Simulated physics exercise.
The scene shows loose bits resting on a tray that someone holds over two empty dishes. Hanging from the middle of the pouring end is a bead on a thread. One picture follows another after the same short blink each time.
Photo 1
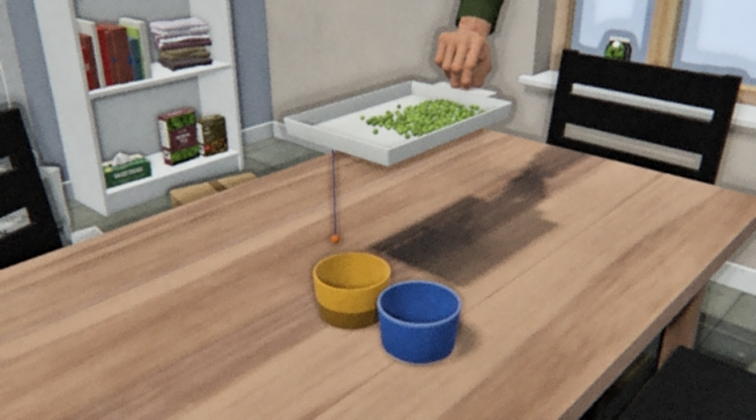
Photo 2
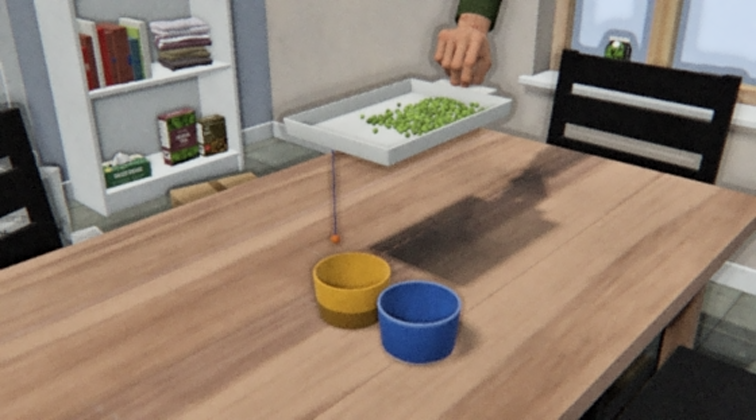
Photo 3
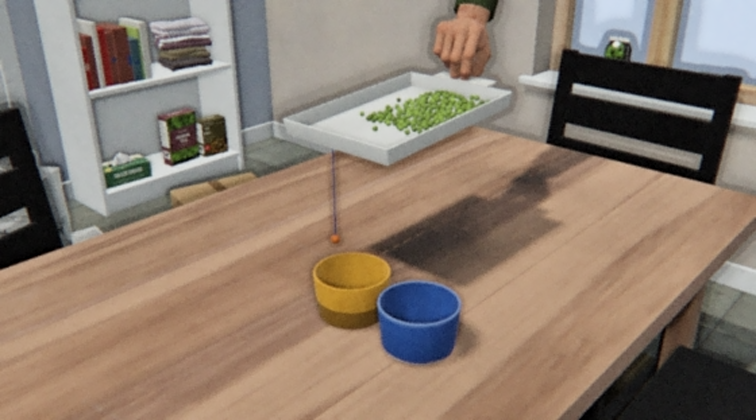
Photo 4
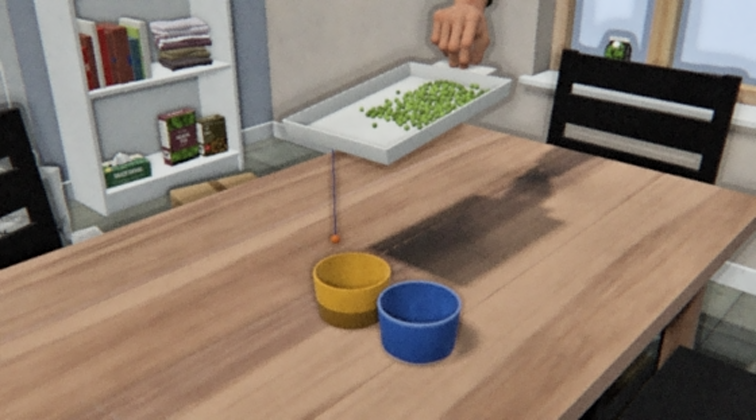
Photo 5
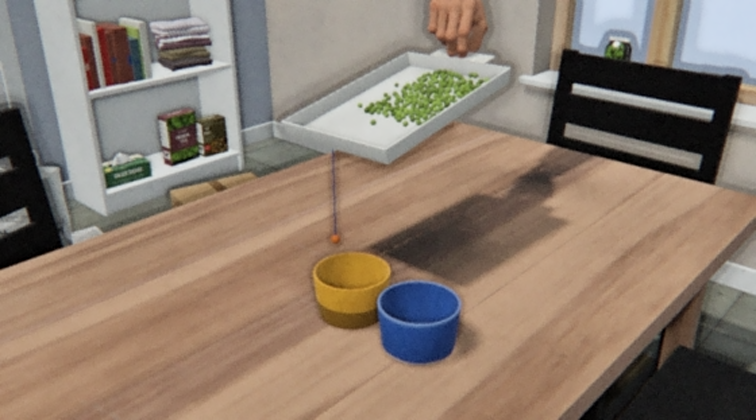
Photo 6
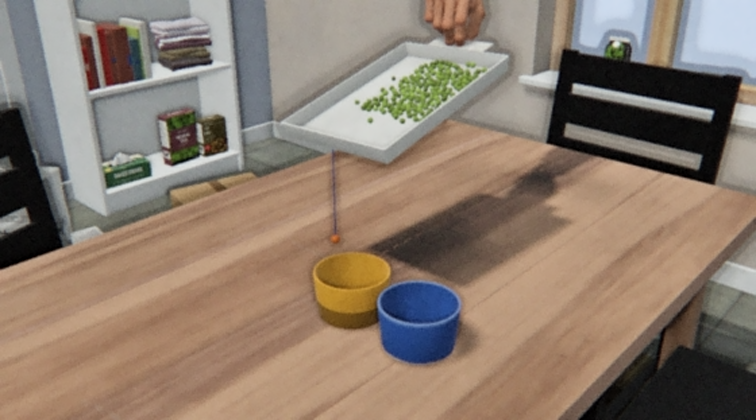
The clip opens with a hand holding a nearly level white tray of green peas above a wooden table, where a yellow bowl and a blue bowl sit empty. The hand slowly rises, lifting the far end so the tray slopes toward the left, while the bead hangs on its thread nearly still.
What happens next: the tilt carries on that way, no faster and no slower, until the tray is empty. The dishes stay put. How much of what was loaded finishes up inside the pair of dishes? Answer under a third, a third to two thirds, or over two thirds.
Inside the pair of dishes: Under a third.
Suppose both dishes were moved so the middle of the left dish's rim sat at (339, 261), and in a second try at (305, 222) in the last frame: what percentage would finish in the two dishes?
Respectively 20 percent and 0 percent.
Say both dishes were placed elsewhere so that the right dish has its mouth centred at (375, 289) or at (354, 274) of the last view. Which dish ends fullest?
Place one: The leftmost one; place two: The leftmost one.
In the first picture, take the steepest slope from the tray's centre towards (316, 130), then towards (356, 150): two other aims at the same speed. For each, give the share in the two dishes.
0 per cent, then 70 per cent.
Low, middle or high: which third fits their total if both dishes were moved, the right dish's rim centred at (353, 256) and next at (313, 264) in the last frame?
The earlier try, less than a third; the later try, more than two thirds.
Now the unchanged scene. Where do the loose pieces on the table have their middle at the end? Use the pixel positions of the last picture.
Somewhere about (254, 301), I'd say.
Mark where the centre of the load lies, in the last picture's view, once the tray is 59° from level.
Near (329, 135).
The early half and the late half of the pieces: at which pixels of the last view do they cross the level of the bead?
Near (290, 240) and later near (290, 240).
Soon, tray tipped steeply; nearly all on the tray; a small part outside both; a stray few in the air.
A while on, tray tipped right over; most on the tray; a stray few in the left dish; a small part outside both; a small part in the air.
Towards the end, tray tipped past a quarter turn; about a quarter in the left dish; most outside both.
Finally, tray tipped past a quarter turn; none in the right dish; about a quarter in the left dish; most outside both.
